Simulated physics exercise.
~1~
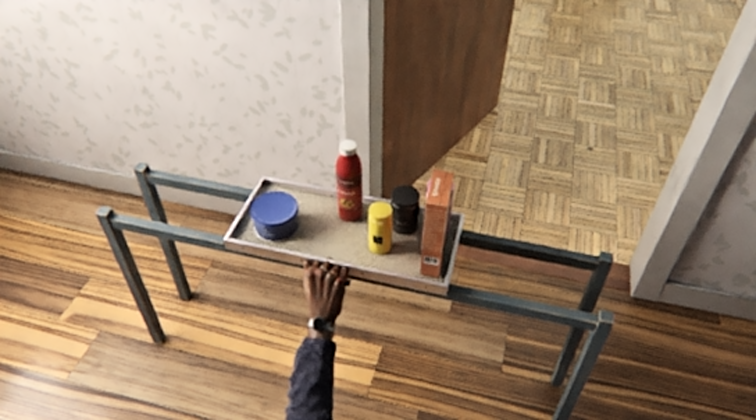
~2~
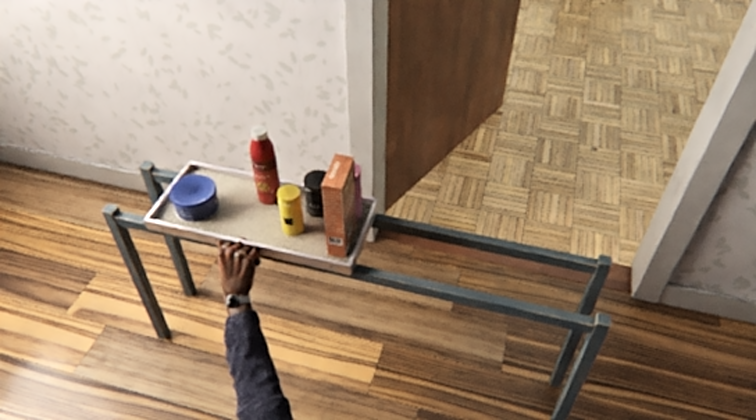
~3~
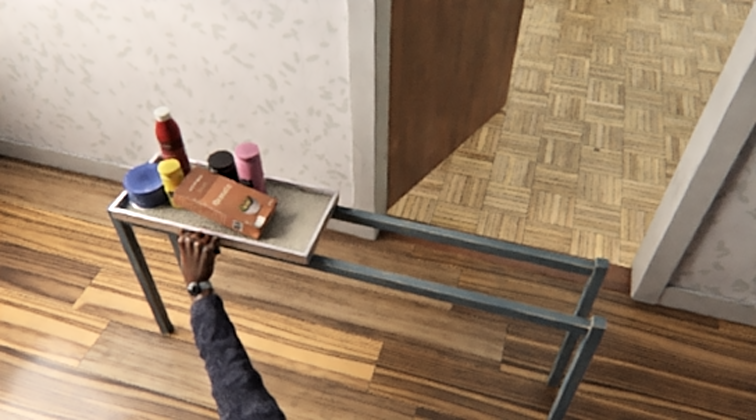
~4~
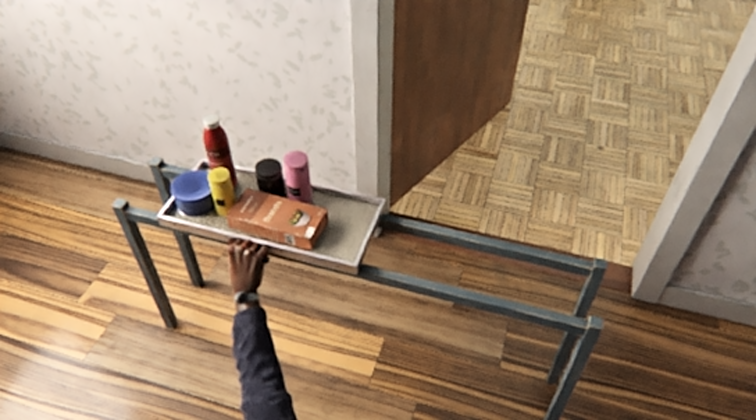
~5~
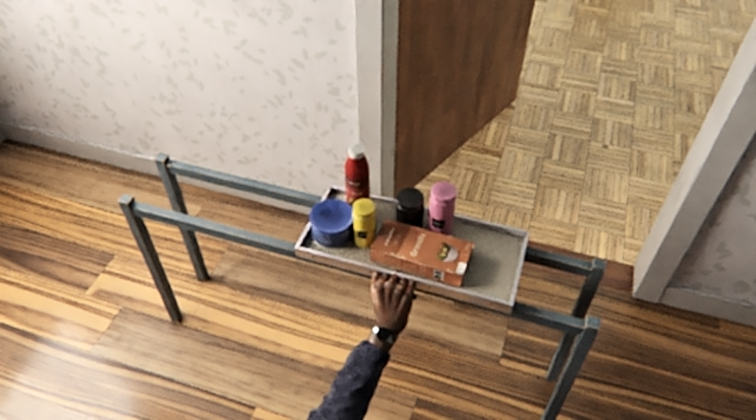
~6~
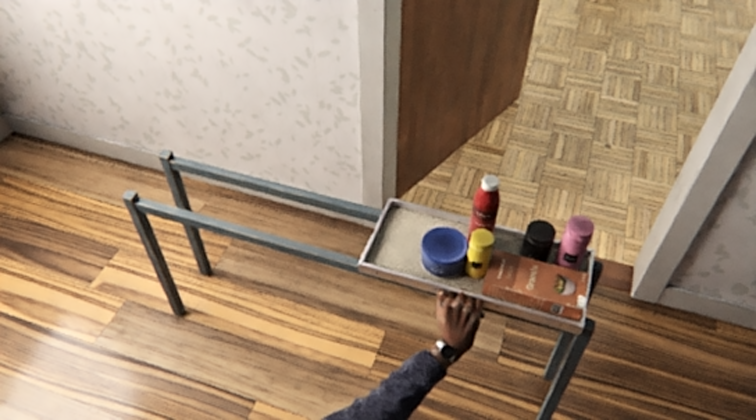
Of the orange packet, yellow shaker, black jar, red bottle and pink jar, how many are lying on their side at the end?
One of them is lying on its side at the end, the orange packet.
A shallow pale tray of household containers rides on a grey metal rack, seen from above in a room with a striped wooden floor and an open brown door. A blue tub sits at the left, with a red bottle, yellow shaker, black jar, pink jar and tall orange packet further right. A hand at the front edge moves the tray left, and the orange packet topples onto its side. The hand then takes the tray back across to the right end. The packet finishes lying flat, while the blue tub and yellow shaker have shifted along the tray, still upright.
